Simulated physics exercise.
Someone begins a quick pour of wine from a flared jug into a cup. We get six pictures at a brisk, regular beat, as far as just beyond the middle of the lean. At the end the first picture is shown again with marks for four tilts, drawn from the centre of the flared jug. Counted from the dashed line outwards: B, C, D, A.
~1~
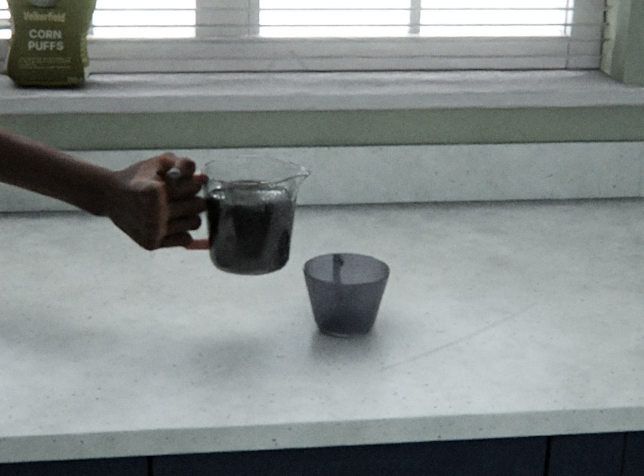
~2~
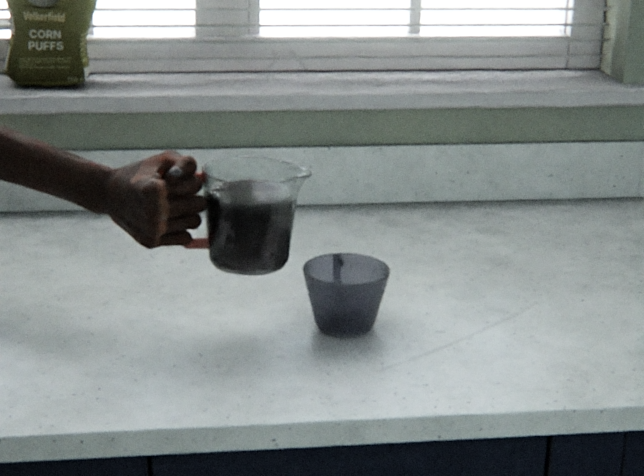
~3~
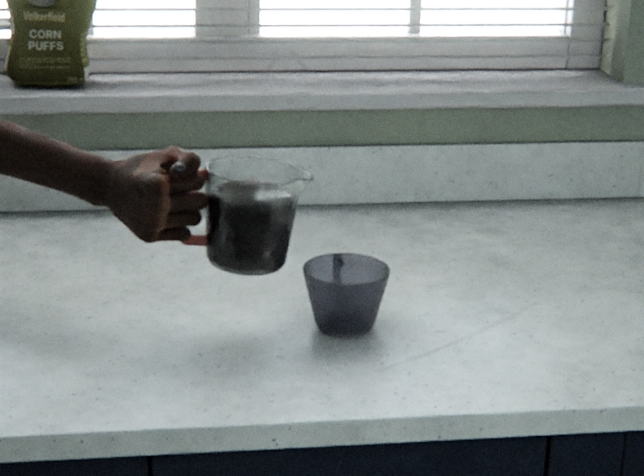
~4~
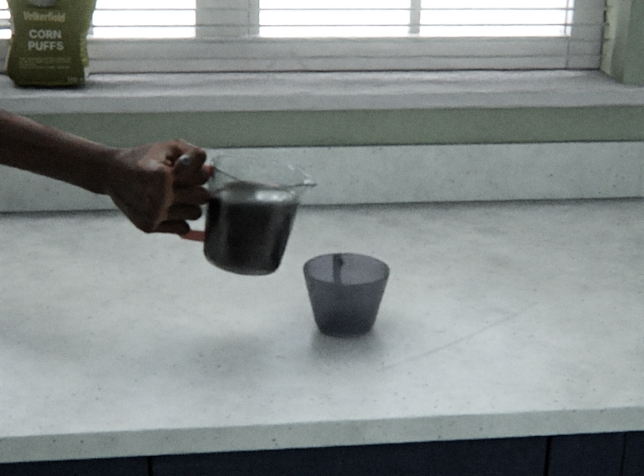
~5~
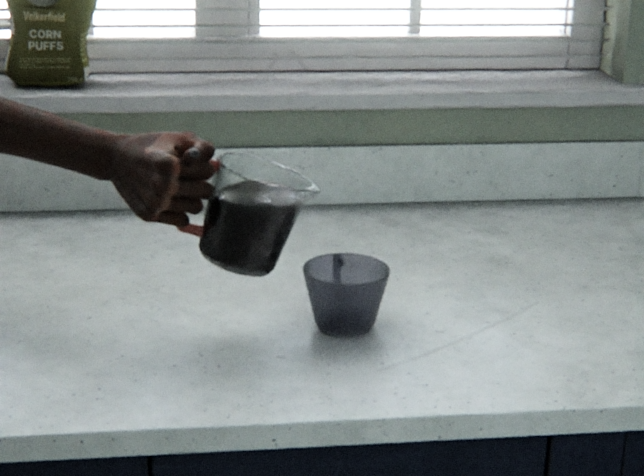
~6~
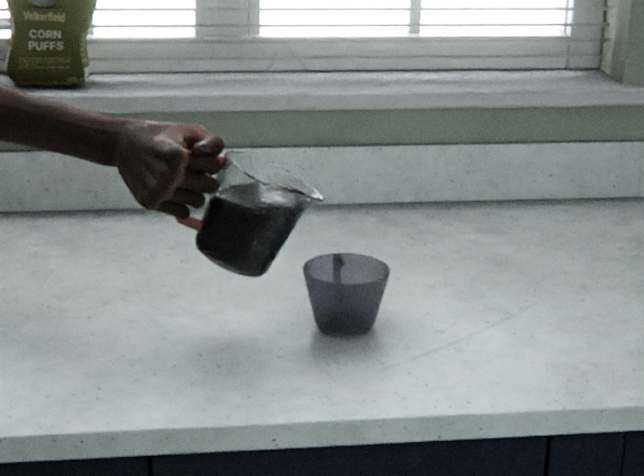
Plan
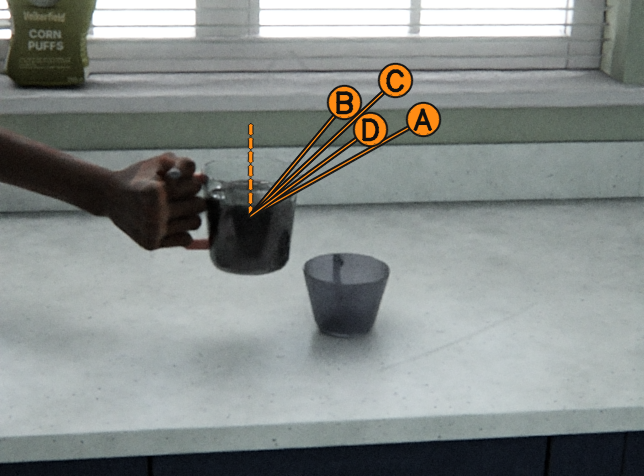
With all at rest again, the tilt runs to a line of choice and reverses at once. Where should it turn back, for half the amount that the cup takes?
The answer is line D.
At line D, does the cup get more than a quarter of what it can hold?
Yes, it does.
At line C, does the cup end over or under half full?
Under.
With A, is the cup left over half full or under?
Over.
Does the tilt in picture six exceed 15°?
Yes, it does.
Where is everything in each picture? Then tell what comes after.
The first frame shows upright, lip at (309, 171); rim of the cup round (346, 268); nothing has left yet.
The second frame shows upright, lip at (310, 173); nothing has left yet.
The third frame shows tipped about 5°, lip at (313, 176); nothing has left yet.
The fourth frame shows tipped about 10°, lip at (316, 182); nothing has left yet.
The fifth frame shows tipped about 17°, lip at (319, 190); nothing has left yet.
The sixth frame shows tipped about 24°, lip at (322, 198); nothing has left yet.
On the marked copy, A at (408, 128); B at (334, 116); C at (383, 92); D at (356, 139).
If A is chosen, the cup ends with about 68 % of what it can hold.
If B is chosen, the cup ends with about 19 % of what it can hold.
If C is chosen, the cup ends with about 32 % of what it can hold.
If D is chosen, the cup ends with about 49 % of what it can hold.
